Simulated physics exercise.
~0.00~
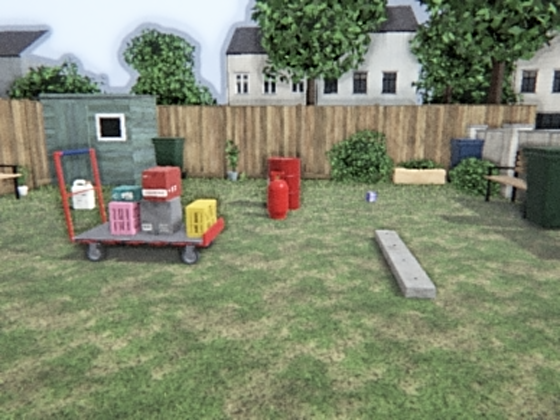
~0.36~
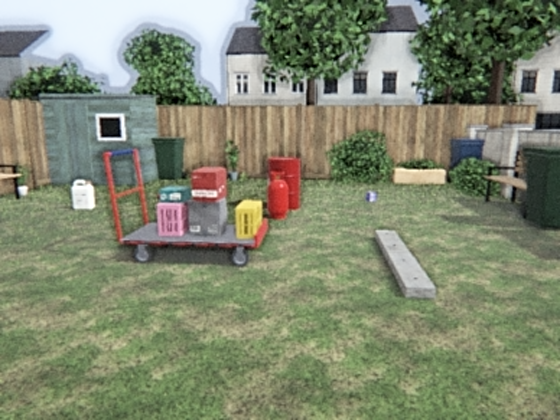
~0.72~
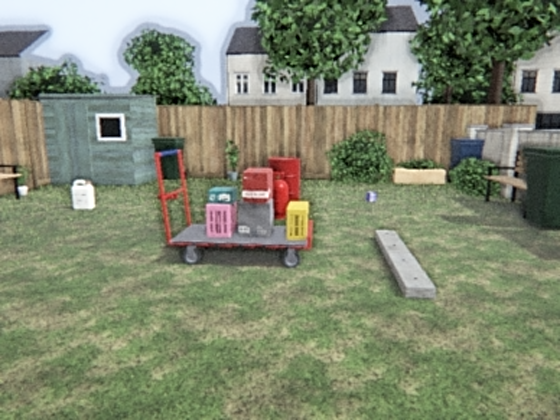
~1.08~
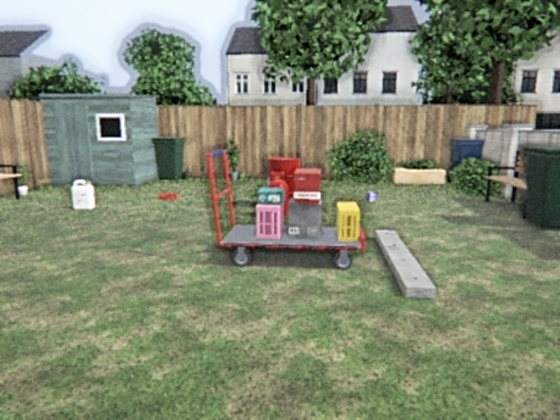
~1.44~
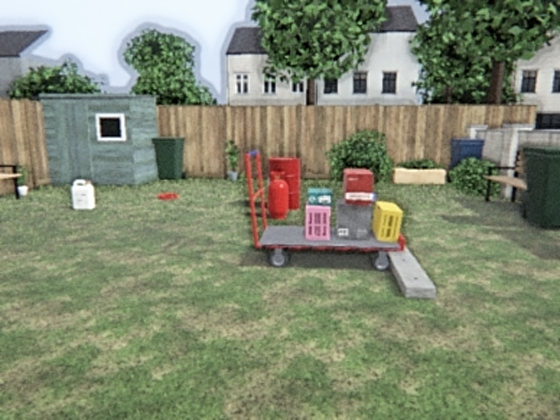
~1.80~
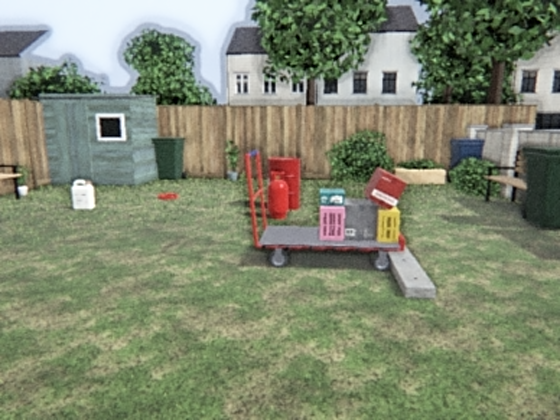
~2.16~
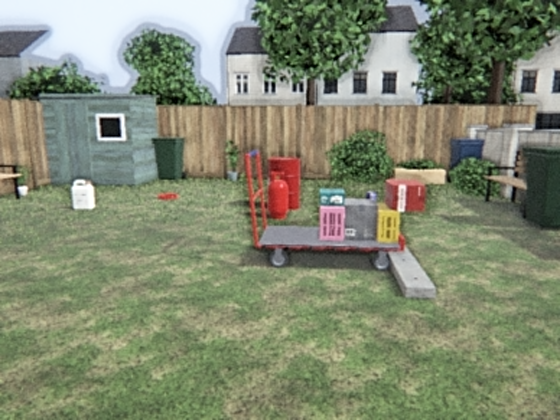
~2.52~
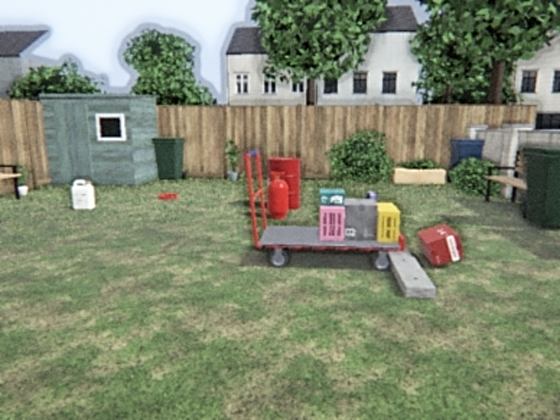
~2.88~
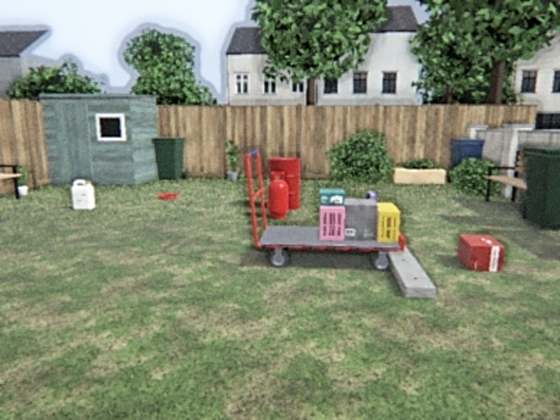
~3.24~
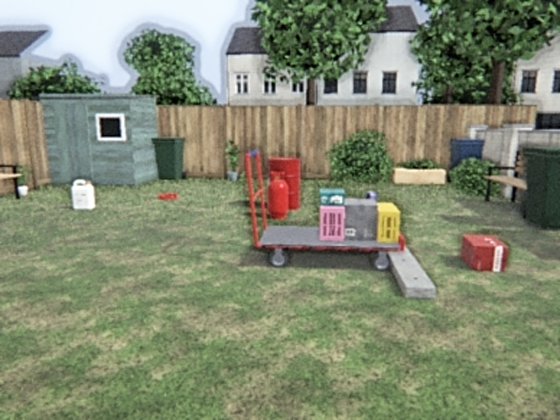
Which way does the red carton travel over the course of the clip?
It travels to the right, first riding on the trolley and then toppling off the front onto the grass beyond the kerb.
